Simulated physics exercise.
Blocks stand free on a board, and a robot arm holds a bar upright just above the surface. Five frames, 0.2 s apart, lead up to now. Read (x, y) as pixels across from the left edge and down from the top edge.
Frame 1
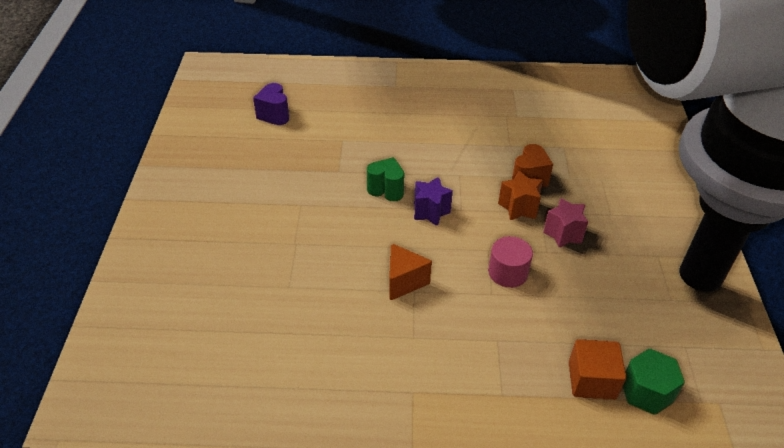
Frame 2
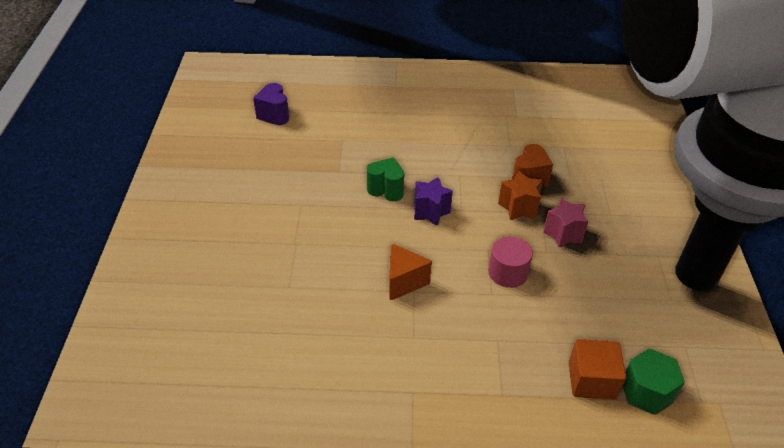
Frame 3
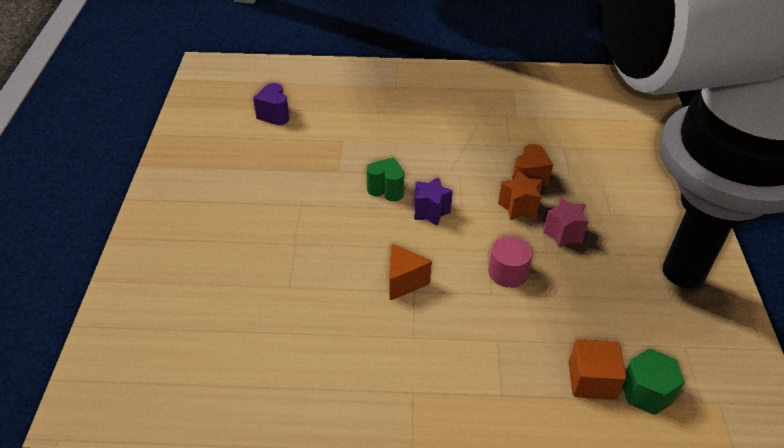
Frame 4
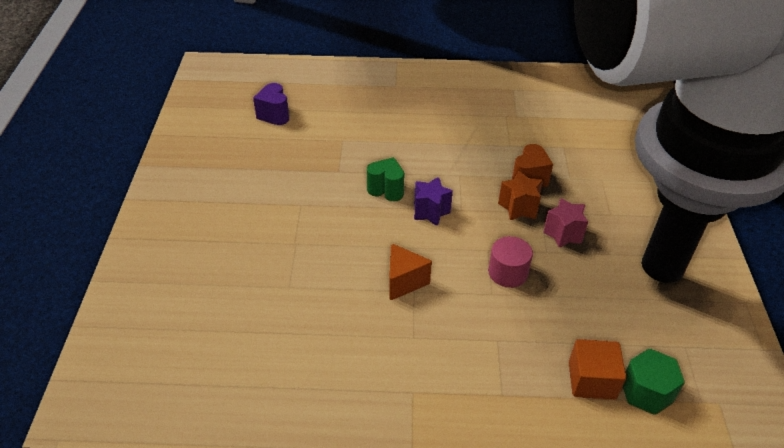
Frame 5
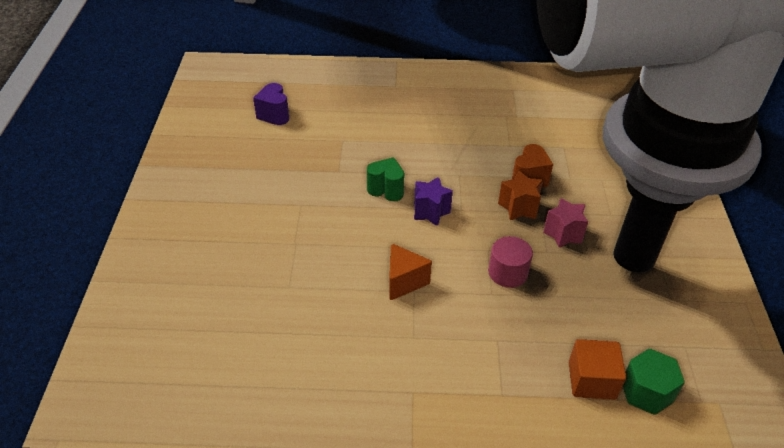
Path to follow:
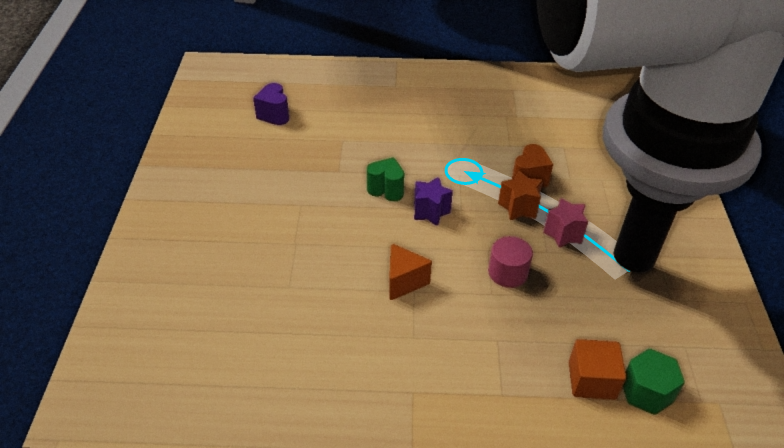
A grey and black robot arm holds a dark upright bar at the right side of a pale wooden board, seen from above at an angle by a still camera. Purple, green, orange and pink blocks, including hearts, stars, a triangle and a cylinder, lie scattered across it, with an orange block beside a green one at lower right. The arm moves the bar left, slowly at first, towards the pink star, while every block stays still.
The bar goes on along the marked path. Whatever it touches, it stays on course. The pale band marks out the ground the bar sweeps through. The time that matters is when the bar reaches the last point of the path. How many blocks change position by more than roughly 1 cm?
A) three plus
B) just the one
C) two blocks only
Choice A: Three plus.
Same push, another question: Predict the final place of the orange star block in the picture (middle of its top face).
By then it is at (469, 176).
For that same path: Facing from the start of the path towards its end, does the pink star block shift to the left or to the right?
It's set to shift left.
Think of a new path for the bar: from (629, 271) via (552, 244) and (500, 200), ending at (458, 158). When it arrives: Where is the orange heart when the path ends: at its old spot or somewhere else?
That block is going to get moved.
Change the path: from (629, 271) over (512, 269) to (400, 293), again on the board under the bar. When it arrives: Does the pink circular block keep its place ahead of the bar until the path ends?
Short answer: Yes.
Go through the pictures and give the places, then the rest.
The first picture shows bar's lower end (701, 276); purple star block (432, 190); orange star block (524, 185); orange heart (534, 157); pink star block (570, 212).
The second picture shows bar (696, 275); blocks still.
The third picture shows bar (684, 273); blocks still.
The fourth picture shows bar (663, 267); blocks still.
The fifth picture shows bar (634, 257); purple star block (432, 190); orange star block (524, 185); orange heart (534, 157); pink star block (570, 212).
Drawn move, from (629, 271) over (575, 229) and (520, 196) to (464, 171).
On the path given first. One third of the way, bar (578, 215); orange star block (521, 184); pink star block (546, 205).
Two thirds of the way, bar (522, 182); orange star block (491, 179), turned 45° clockwise; orange heart (529, 152), turned 25° clockwise; pink star block (523, 201), turned 60° anticlockwise.
At the end, bar (465, 158); purple star block still; orange star block (469, 176); orange heart (525, 149), turned 50° clockwise; pink star block (523, 201), turned 60° anticlockwise.
